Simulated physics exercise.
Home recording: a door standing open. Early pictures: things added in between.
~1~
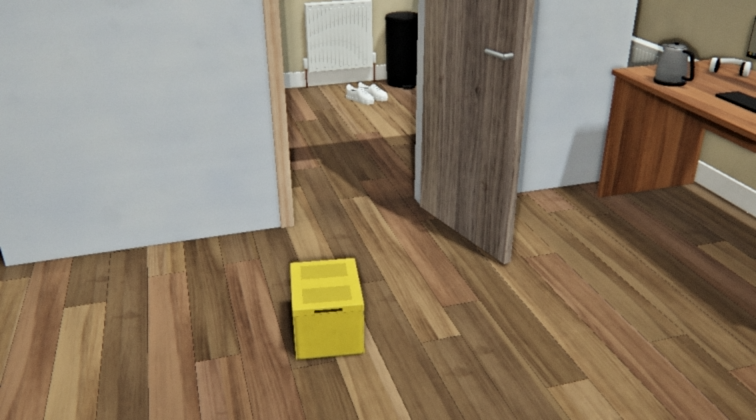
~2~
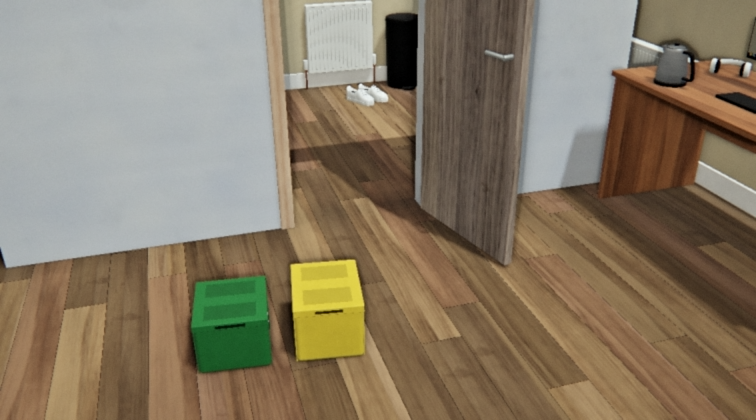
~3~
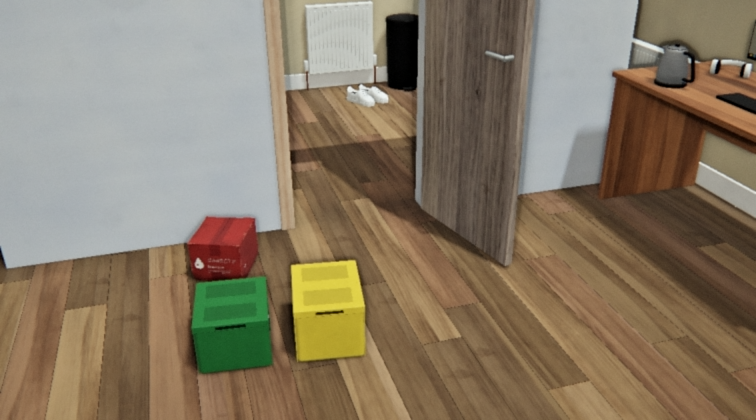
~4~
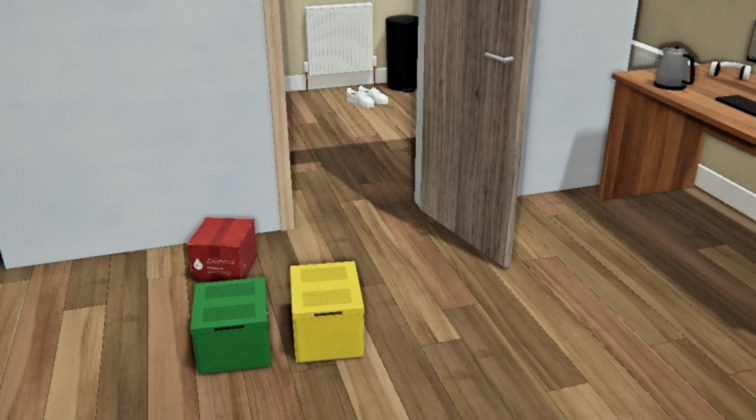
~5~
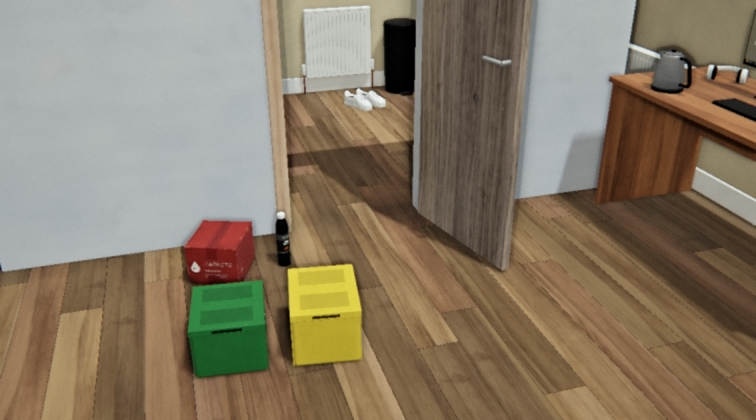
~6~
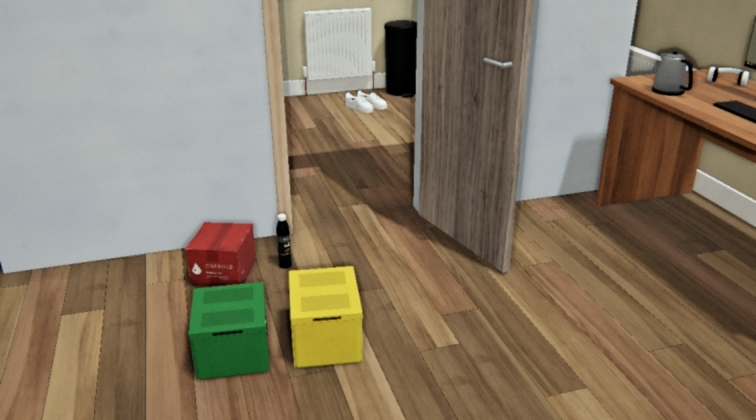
In a wood-floored room with a wide-open door that stays still, a yellow tote sits alone, then a green tote appears to its left, followed by a red box behind and a dark bottle near the door frame.
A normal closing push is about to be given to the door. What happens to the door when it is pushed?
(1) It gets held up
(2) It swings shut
The answer is 2.
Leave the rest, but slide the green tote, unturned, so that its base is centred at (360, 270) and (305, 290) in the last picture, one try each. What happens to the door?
In order, the door is hindered, then swings completely to.
Then, 0.80 s on from there, door 80° open.
Then, 1.40 s on from there, door 46° open.
Then, 1.90 s on from there, door 16° open.
In the end, door 0° open; all 4 unmoved. At the end, from the last picture's camera, black bottle near (284, 241).
